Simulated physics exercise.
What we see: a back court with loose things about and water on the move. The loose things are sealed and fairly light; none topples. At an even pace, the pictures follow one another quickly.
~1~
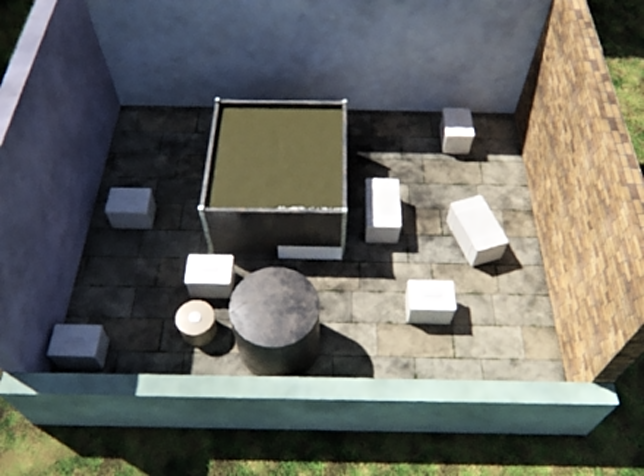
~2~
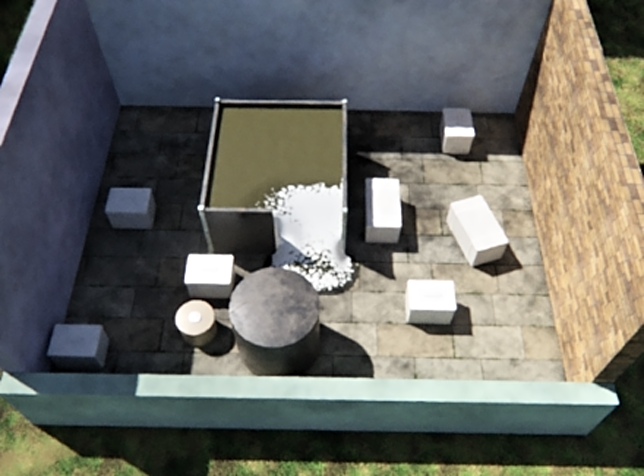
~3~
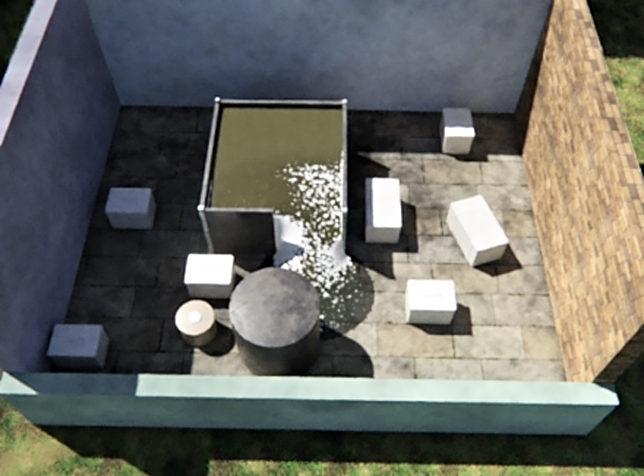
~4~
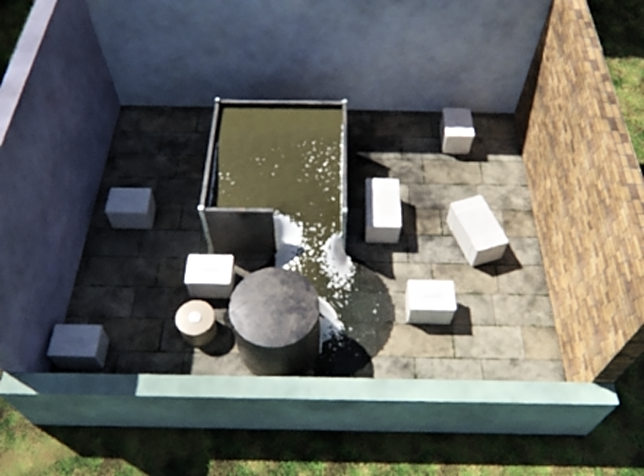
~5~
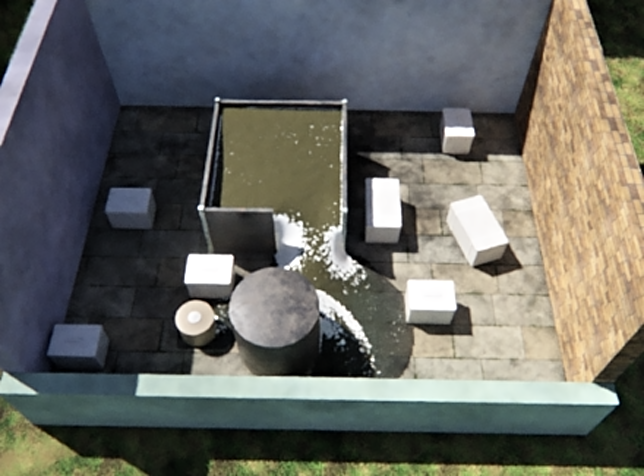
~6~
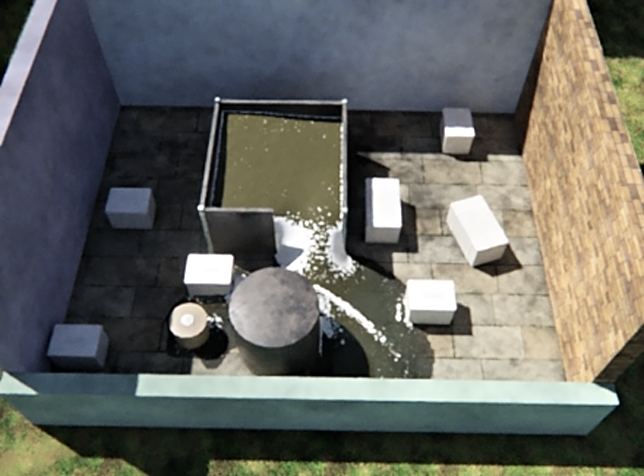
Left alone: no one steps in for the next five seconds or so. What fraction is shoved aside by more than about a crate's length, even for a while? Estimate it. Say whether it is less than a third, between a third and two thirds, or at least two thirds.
It is at least two thirds.
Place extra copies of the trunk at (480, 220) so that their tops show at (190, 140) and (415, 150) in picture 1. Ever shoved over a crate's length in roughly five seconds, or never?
Result by item: Stays where it is / gets dislodged.
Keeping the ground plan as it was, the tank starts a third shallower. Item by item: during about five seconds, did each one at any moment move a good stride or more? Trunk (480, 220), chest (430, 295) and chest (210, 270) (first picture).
Per item, in order: Cleared the mark; missed the mark; cleared the mark.
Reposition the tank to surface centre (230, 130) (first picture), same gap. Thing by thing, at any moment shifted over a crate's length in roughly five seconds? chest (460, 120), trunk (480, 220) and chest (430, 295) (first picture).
The first: Did not travel far; the second: Travelled far enough; the third: Travelled far enough.
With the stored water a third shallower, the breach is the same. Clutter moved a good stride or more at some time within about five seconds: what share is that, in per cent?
Around 40 in a hundred.
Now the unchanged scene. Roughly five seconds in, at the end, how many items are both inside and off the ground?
Result - 5.
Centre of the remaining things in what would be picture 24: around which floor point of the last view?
Close to pixel (279, 236).
A moment on, 0 of 8 are well off their spots; 0 afloat.
Next, 3 of 8 are well off their spots; 3 afloat.
Later, 4 of 8 are well off their spots; 3 afloat.
In the end, 7 of 8 are well off their spots, and 7 have been at some point; 5 afloat.
